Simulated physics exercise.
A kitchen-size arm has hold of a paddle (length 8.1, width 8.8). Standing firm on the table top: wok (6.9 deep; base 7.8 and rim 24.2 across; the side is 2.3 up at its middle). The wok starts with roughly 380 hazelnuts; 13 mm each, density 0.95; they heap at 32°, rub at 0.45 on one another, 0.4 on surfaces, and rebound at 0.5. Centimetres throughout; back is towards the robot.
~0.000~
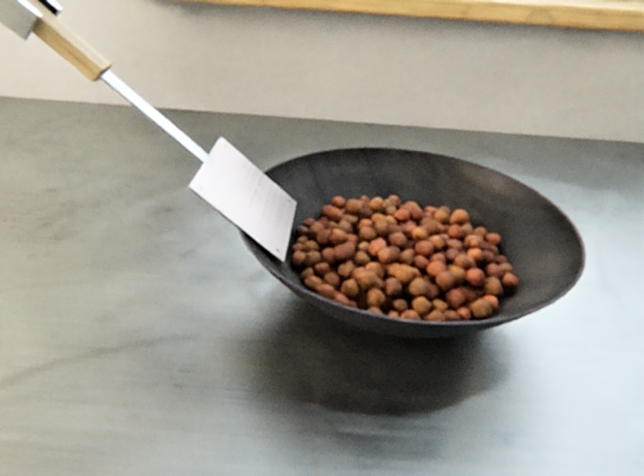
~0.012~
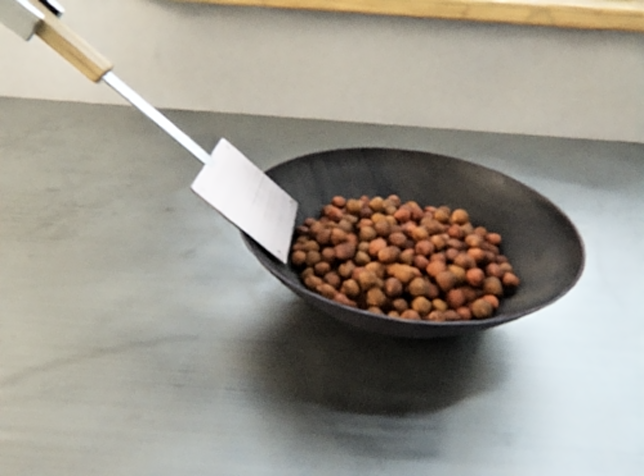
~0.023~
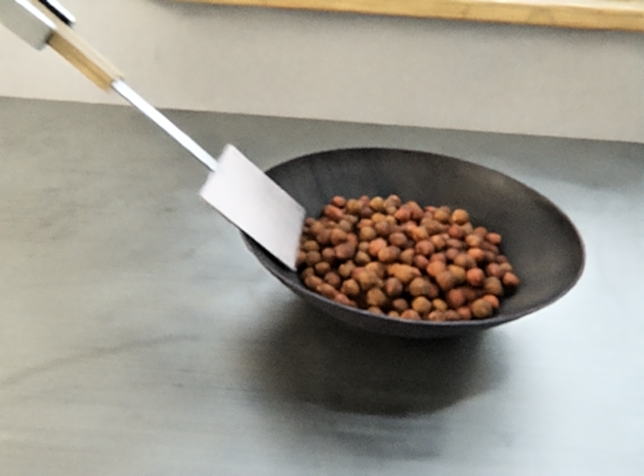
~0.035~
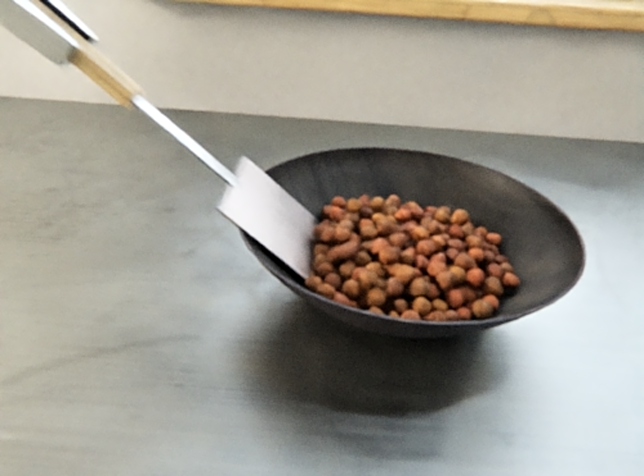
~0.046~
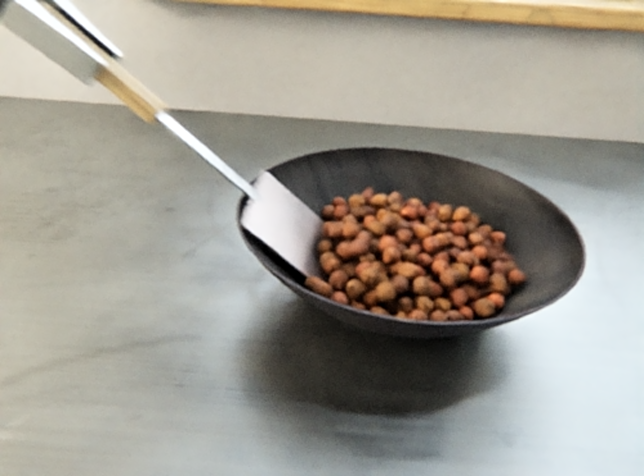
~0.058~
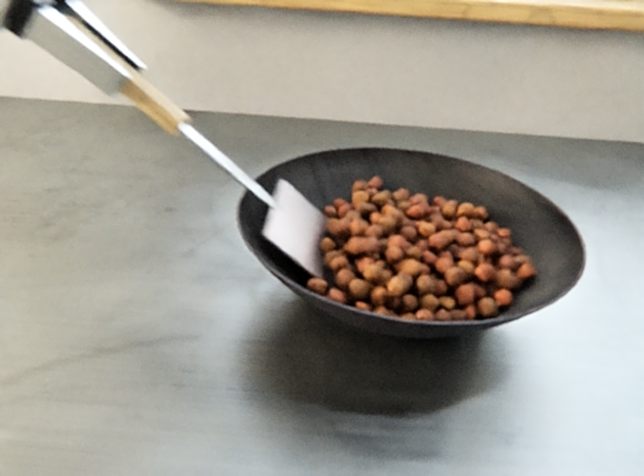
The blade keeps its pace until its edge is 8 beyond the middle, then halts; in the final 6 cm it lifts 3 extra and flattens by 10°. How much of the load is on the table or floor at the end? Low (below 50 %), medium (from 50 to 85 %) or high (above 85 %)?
Answer: Medium; from 50 to 85 % of the hazelnuts finish on the table or floor.
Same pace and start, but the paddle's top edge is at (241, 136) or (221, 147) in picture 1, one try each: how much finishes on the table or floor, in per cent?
Some 60 and 65 per cent.
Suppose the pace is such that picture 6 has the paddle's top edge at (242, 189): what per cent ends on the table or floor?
Some 45 per cent.
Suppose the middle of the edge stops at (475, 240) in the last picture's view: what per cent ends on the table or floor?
Some 55 per cent.
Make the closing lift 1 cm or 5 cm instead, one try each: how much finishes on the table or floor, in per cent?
About 65 and 55 per cent.
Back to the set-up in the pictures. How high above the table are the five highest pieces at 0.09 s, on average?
About 7 cm.
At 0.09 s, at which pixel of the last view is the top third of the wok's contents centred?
At about (444, 233).
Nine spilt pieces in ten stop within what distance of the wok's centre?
About 80 cm.
By 0.09 s, sloping 41°, highest piece 7 above the table; 384 in the wok.
By 0.11 s, sloping 38°, highest piece 8 above the table; 383 in the wok, 1 on the blade or in flight.
By 0.33 s, sloping 31°, highest piece 21 above the table; 154 in the wok, 50 on the table or floor, 180 on the blade or in flight.
By 1.38 s, sloping 31°, highest piece 5 above the table; 230 on the table or floor, 154 in the wok.
Final count, 230 on the table or floor, 154 in the wok. That is 60 % on the table or floor.
